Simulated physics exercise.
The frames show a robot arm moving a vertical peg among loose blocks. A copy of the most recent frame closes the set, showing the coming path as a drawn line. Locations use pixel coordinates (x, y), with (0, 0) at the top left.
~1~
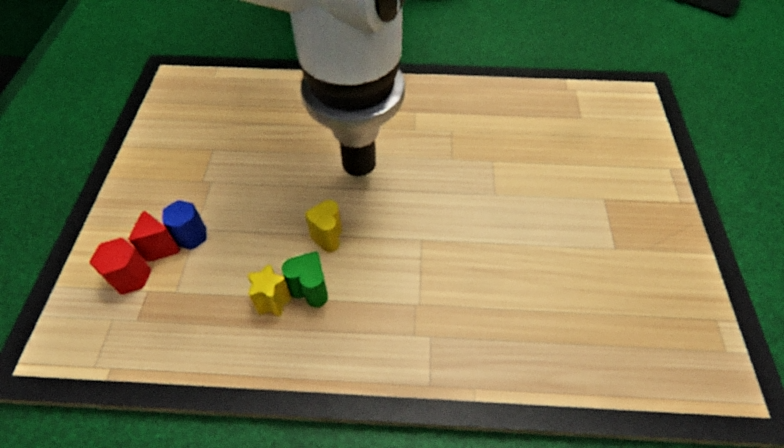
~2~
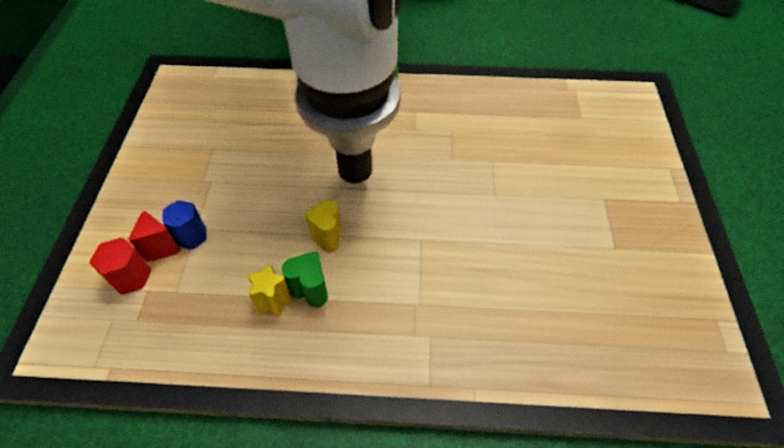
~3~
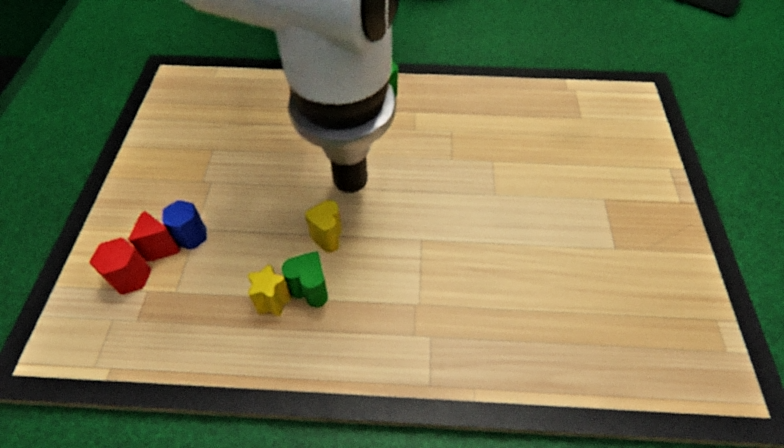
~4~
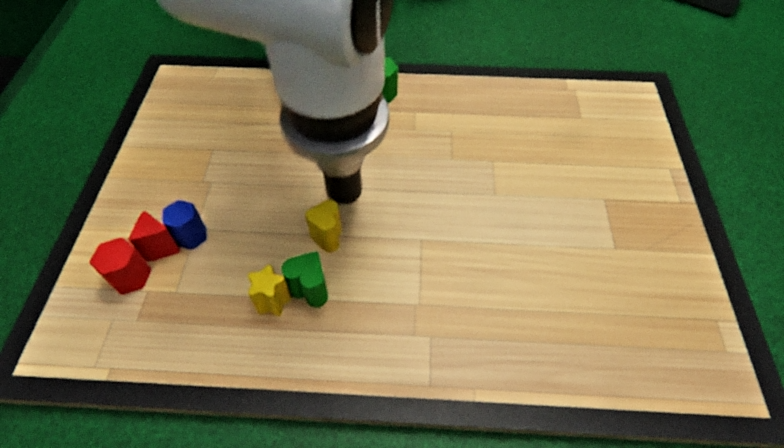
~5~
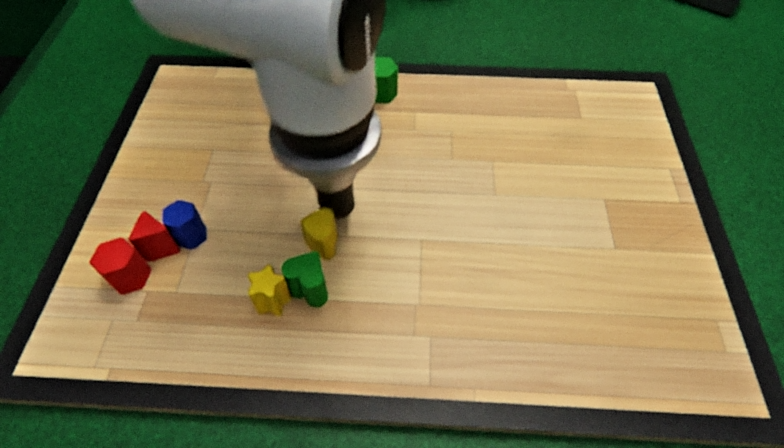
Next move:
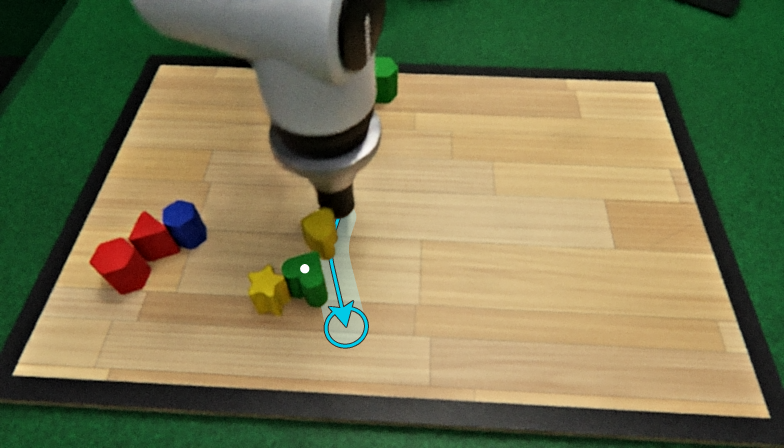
In the video, a robot arm moves its dark peg down and slightly left across a wooden board scattered with red, blue, green and yellow blocks, then nudges the yellow heart-shaped block slightly toward the lower left.
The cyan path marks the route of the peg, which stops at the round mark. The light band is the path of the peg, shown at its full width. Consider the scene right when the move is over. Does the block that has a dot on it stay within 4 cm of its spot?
In short: No.
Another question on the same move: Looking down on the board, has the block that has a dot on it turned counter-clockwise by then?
No
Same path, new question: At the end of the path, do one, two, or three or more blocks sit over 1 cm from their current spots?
The way I see it, the answer is two.
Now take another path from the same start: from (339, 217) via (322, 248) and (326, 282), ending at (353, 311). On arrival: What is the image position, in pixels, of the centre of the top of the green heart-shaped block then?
Close to (291, 344).
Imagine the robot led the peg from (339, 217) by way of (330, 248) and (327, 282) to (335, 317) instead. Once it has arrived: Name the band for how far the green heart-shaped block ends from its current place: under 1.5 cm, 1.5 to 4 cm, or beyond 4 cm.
It moves quite far, over 4 cm.
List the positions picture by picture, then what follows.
In the first picture, peg tip (359, 164); block tops, yellow star (264, 281); green heart-shaped block (305, 269); yellow heart-shaped block (324, 214).
In the second picture, peg (355, 171); blocks unchanged.
In the third picture, peg (350, 180); blocks unchanged.
In the fourth picture, peg (344, 191); blocks unchanged.
In the fifth picture, peg (337, 205); yellow star (264, 281); green heart-shaped block (305, 269); yellow heart-shaped block (319, 222).
Path on the board, from (339, 217) over (330, 251) and (337, 287) to (346, 327); the dot is on the green heart-shaped block.
On the path given first. One third of the way, peg (328, 240); yellow star (262, 284), turned 20° clockwise; green heart-shaped block (302, 293), turned 40° clockwise; yellow heart-shaped block (311, 262).
Two thirds of the way, peg (335, 276); yellow star (262, 284), turned 20° clockwise; green heart-shaped block (287, 326), turned 75° clockwise; yellow heart-shaped block (311, 299).
At the end, peg (344, 317); yellow star (262, 284), turned 20° clockwise; green heart-shaped block (272, 343), turned 105° clockwise; yellow heart-shaped block (309, 333), turned 60° clockwise.
